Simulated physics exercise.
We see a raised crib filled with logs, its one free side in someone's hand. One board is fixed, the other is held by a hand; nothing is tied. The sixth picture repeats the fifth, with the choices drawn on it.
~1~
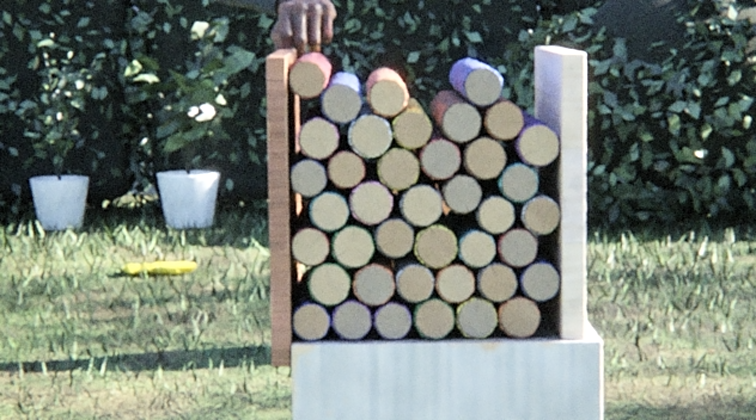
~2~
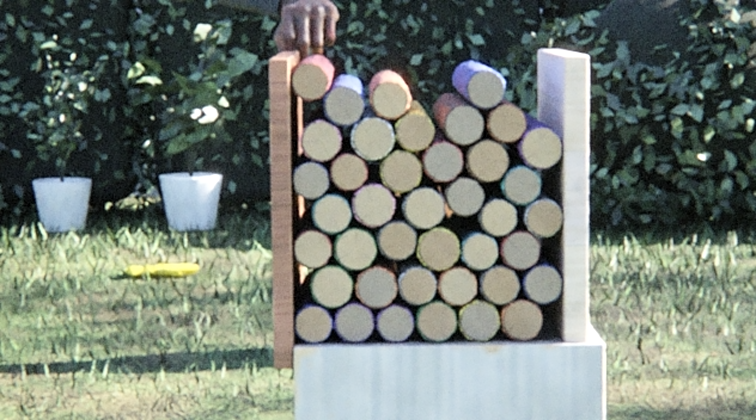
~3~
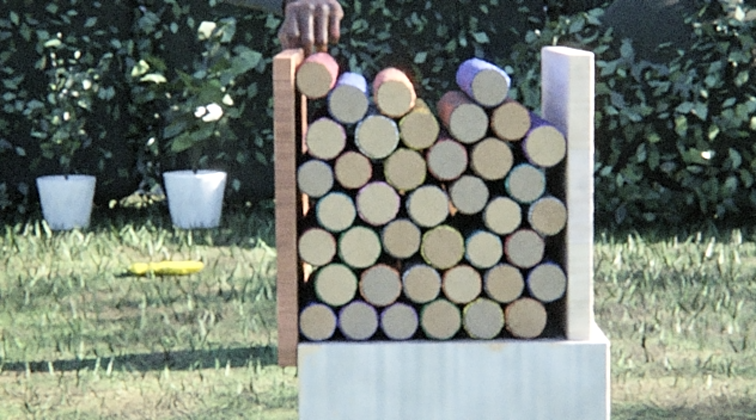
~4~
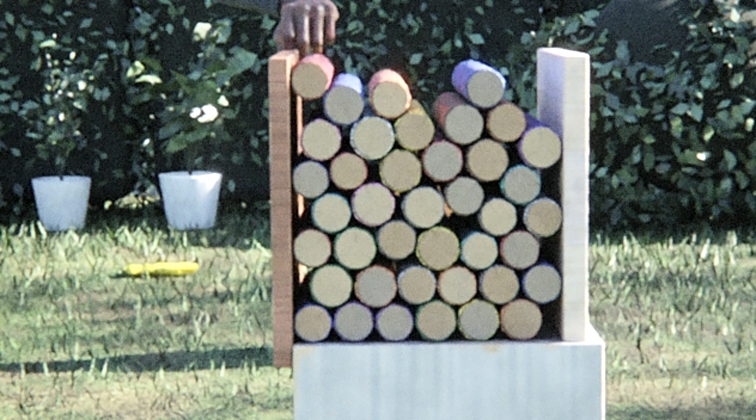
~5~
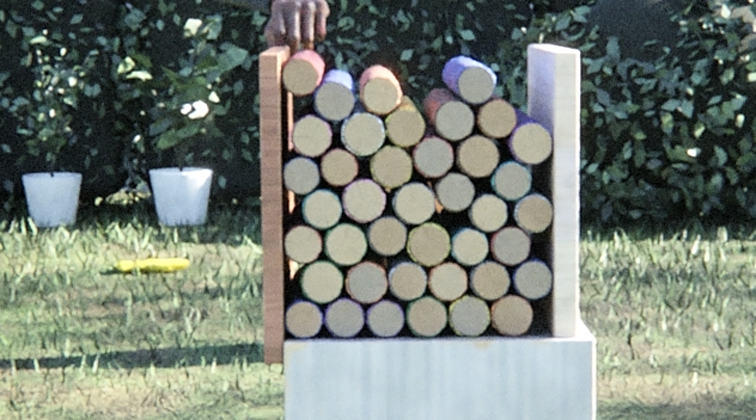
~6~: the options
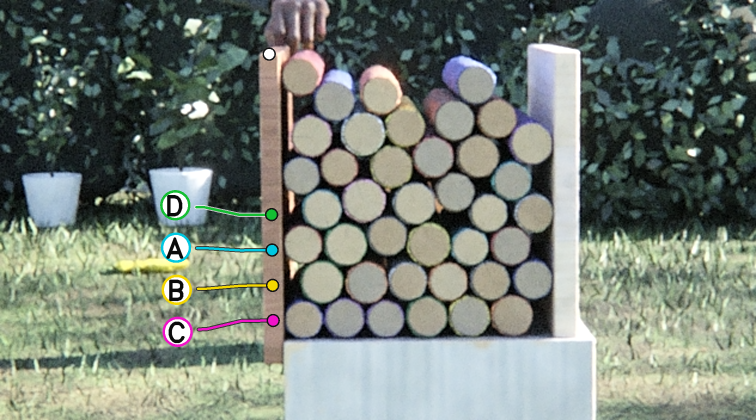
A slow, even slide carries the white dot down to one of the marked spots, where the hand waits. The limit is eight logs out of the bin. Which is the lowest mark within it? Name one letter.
Down to A.
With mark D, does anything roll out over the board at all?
Yes.
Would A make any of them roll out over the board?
Yes.
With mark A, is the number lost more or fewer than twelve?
Fewer than twelve.
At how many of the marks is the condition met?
The number is two.
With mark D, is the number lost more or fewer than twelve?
At D, fewer than twelve.
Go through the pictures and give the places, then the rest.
The first picture shows a log (341, 103); side board (286, 195); a log (311, 322).
The second picture shows a log (314, 325); a log (521, 321).
The third picture shows a log (504, 283); a log (484, 249).
The fourth picture shows a log (424, 208); a log (348, 171).
The fifth picture shows a log (363, 134); a log (334, 101); side board (279, 192).
On the marked copy, A at (272, 250); B at (273, 286); C at (273, 321); D at (272, 215); the white dot at (270, 54).
Taking A. A third of the way, top of the board (281, 138).
Two thirds of the way, top of the board (282, 234).
When it is over, top of the board (282, 249), about four out over the board.
As for the rest, B nine out over the board; C more than eight out over the board; D about four out over the board.
